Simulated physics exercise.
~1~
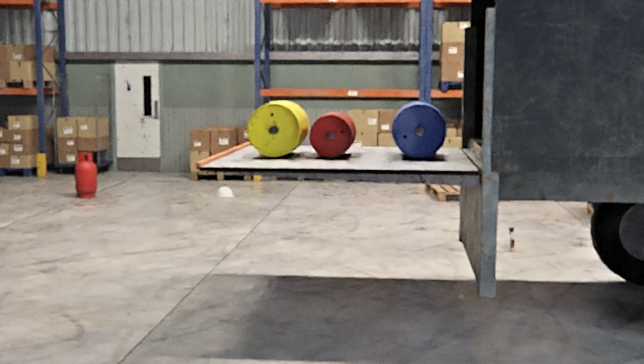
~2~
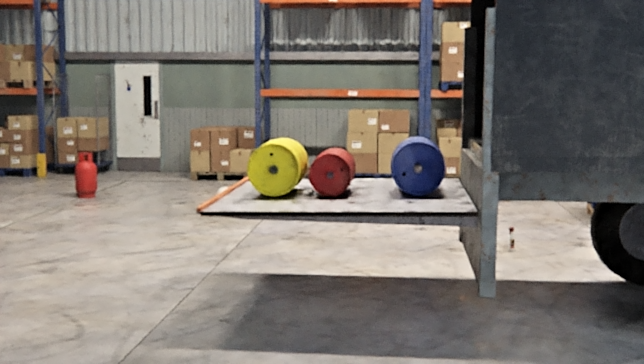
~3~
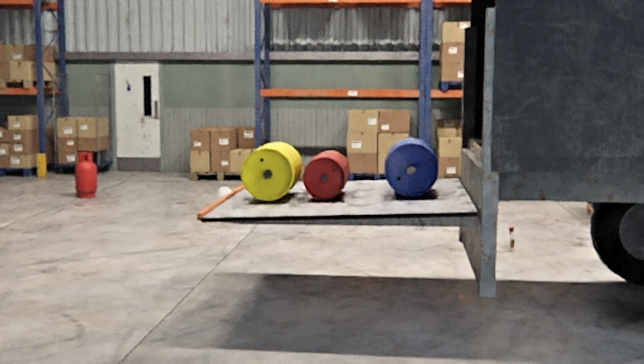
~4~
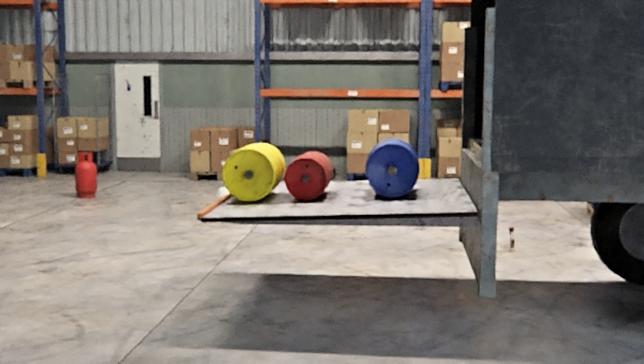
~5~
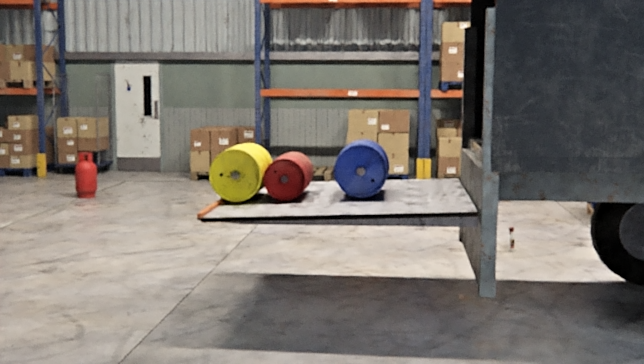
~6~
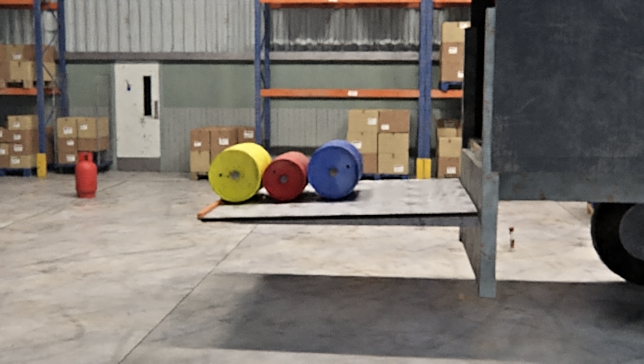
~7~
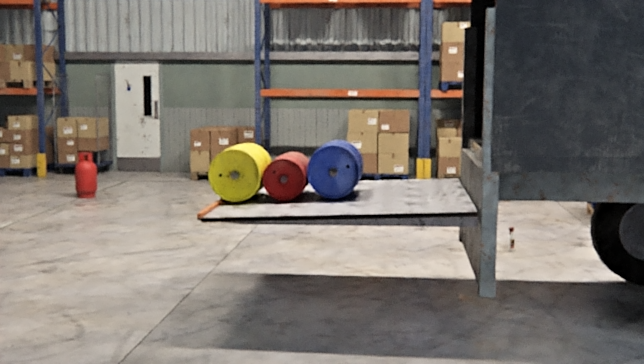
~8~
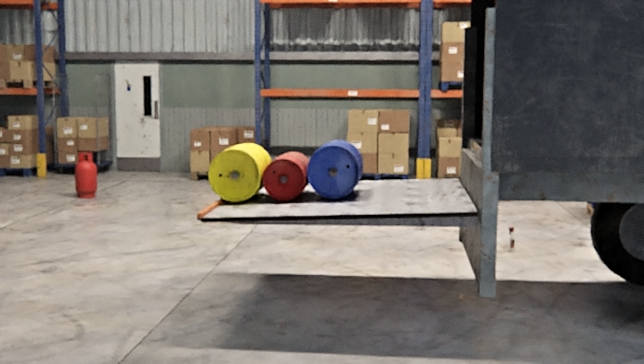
In this clip, yellow, red and blue kegs sit on a tail-lift in a warehouse as it lowers slightly and tips outwards. They roll left until yellow stops at the outer edge, red settles beside it, and blue rolls up against red, all remaining on the plate.
